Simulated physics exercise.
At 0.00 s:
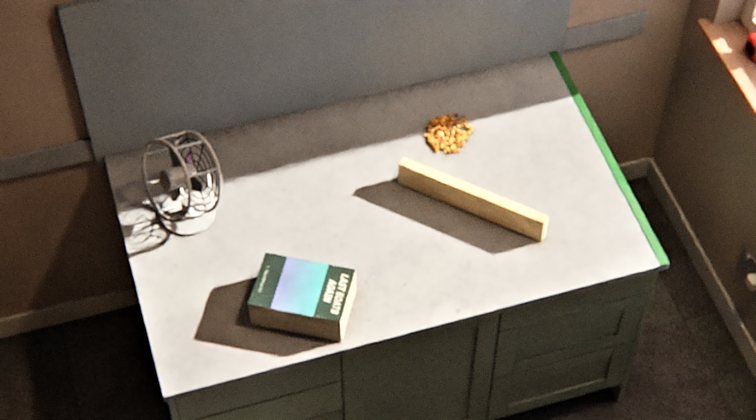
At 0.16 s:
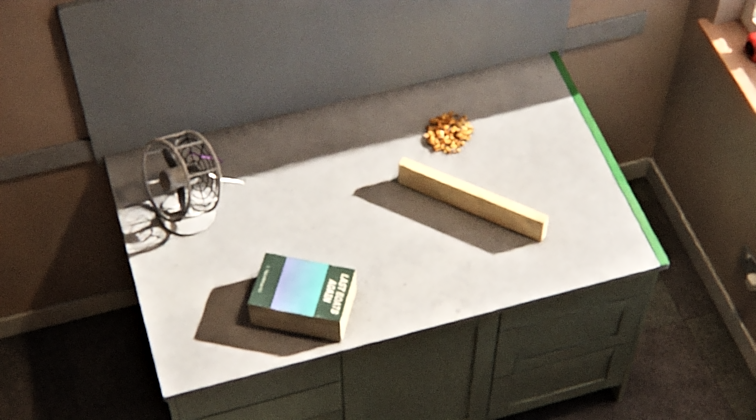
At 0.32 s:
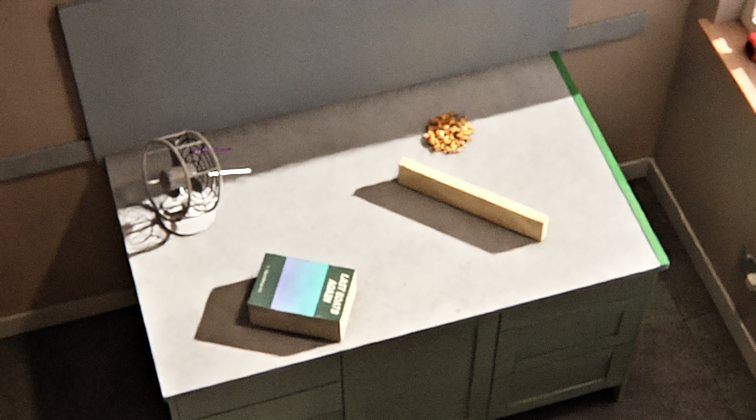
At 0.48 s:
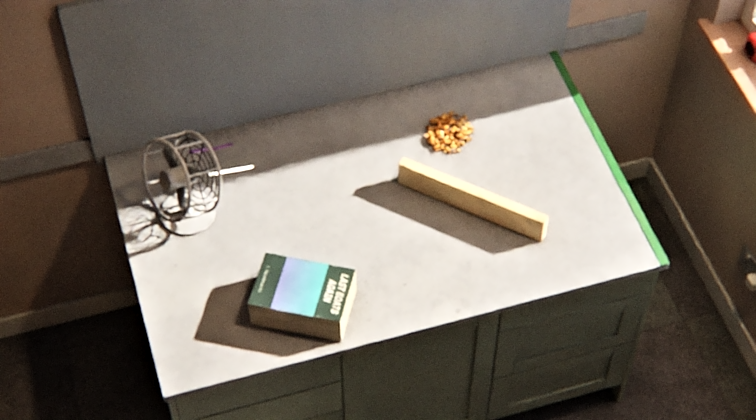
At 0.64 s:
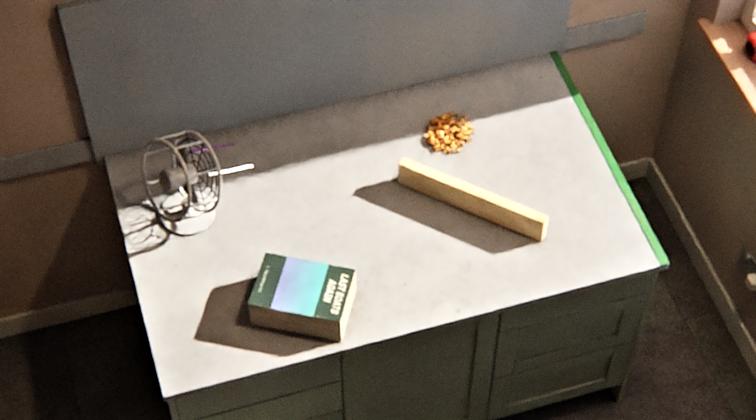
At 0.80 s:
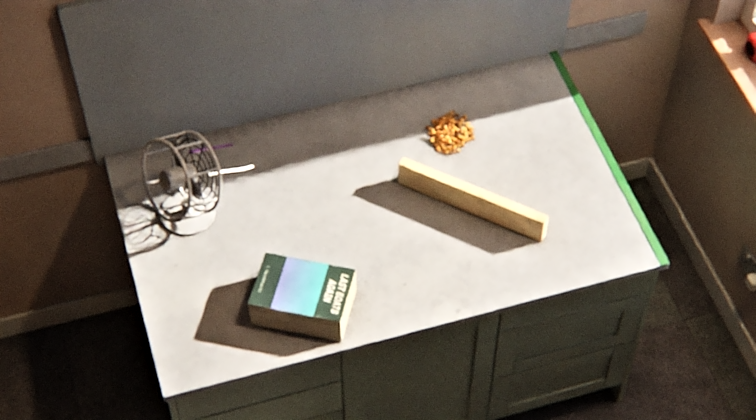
A grey-topped desk with dark green drawers stands against a brown wall, seen from above at an angle by a still camera. A round wire-caged fan sits at the left, a dark green and blue book at the front, a pale yellow board right of centre, and a patch of orange-brown crumbs behind it. Thin streamers at the fan lift and stretch rightward, then a few crumbs shift slightly.
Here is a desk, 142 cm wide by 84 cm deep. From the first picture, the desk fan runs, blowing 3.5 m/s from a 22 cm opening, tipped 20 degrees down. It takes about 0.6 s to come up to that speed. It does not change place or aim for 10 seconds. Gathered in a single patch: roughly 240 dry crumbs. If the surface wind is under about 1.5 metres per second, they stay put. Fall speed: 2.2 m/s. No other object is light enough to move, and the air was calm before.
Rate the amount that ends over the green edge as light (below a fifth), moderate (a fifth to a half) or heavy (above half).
Heavy.
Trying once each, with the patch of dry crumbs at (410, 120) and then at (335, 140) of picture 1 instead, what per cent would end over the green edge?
Results, one try each: 100 %, 100 %.
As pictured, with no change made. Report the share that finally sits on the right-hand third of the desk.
About 5 percent.
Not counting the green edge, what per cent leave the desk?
Estimate: Near 0 %.
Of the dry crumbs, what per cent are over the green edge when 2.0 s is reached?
80 % or thereabouts.
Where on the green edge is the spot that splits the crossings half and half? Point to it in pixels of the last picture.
I'd put my finger close to (596, 124).
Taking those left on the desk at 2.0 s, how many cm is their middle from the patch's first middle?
Measured offset: Approx. 40 cm.
After 2.0 s, 20 % are on the move or not yet settled, 80 % are over the green edge; the middle of those still in play is near (589, 156).
After 3.2 s, 12 % are on the move or not yet settled, 88 % are over the green edge.
After 5.5 s, 7 % are on the move or not yet settled, 94 % are over the green edge.
After 10.0 s, at the end, 95 % are over the green edge.
